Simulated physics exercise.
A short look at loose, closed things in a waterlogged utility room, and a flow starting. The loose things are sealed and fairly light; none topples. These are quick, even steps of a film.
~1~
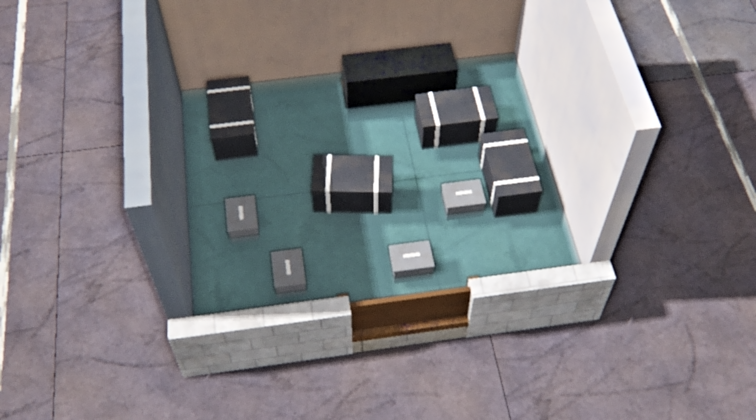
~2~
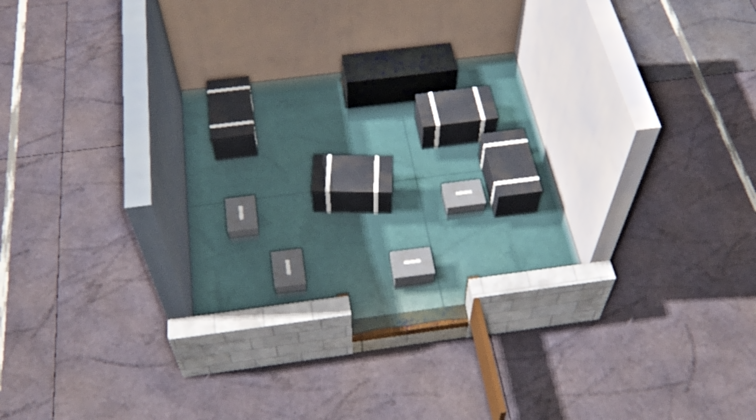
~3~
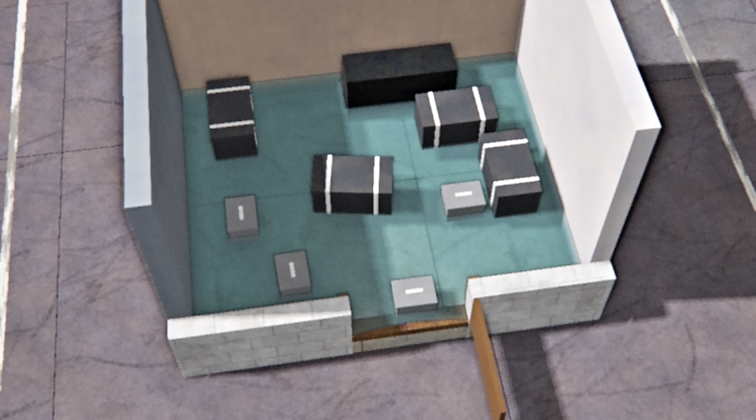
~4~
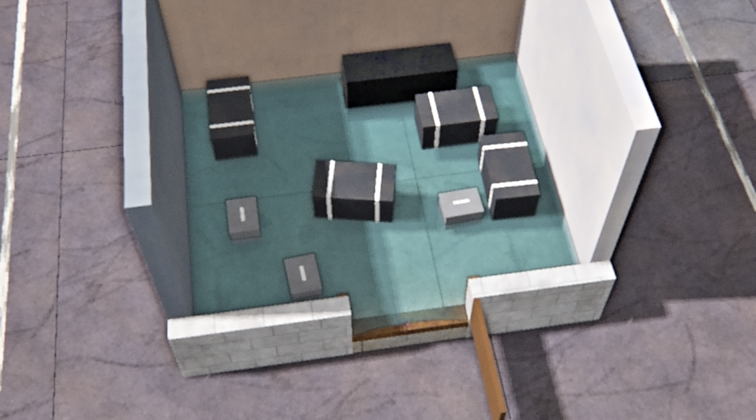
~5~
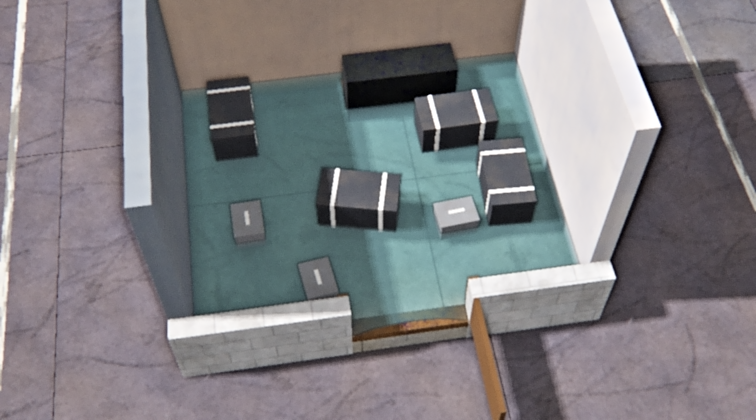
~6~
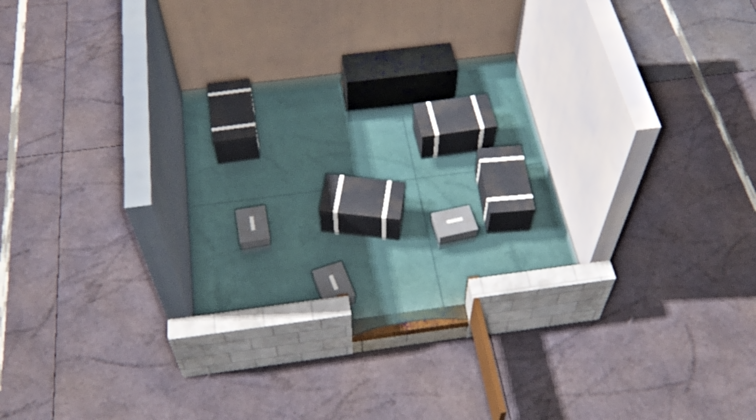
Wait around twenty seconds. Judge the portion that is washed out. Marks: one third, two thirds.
Share: Two thirds or more.
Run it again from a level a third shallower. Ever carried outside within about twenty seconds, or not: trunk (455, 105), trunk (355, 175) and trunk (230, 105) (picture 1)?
In that order: No, through, still in.
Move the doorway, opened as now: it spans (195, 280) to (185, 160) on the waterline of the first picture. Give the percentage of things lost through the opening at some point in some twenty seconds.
Close to 60 %.
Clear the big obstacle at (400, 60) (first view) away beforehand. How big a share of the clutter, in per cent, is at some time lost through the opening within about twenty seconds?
I make it 90 per cent.
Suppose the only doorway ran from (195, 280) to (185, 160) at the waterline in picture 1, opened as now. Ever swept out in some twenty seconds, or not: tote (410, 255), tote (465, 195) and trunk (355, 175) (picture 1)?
One after the other: Inside, inside, carried outside.
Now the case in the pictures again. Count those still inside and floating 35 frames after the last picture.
The number is 2.
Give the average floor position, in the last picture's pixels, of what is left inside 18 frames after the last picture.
At about (369, 240).
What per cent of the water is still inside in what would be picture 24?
About 56 per cent.
A moment on, 2 of 8 are out; 5 afloat.
Next, 4 of 8 are out; 3 afloat.
Later, 5 of 8 are out; 2 afloat.
In the end, 6 of 8 are out; 1 afloat.
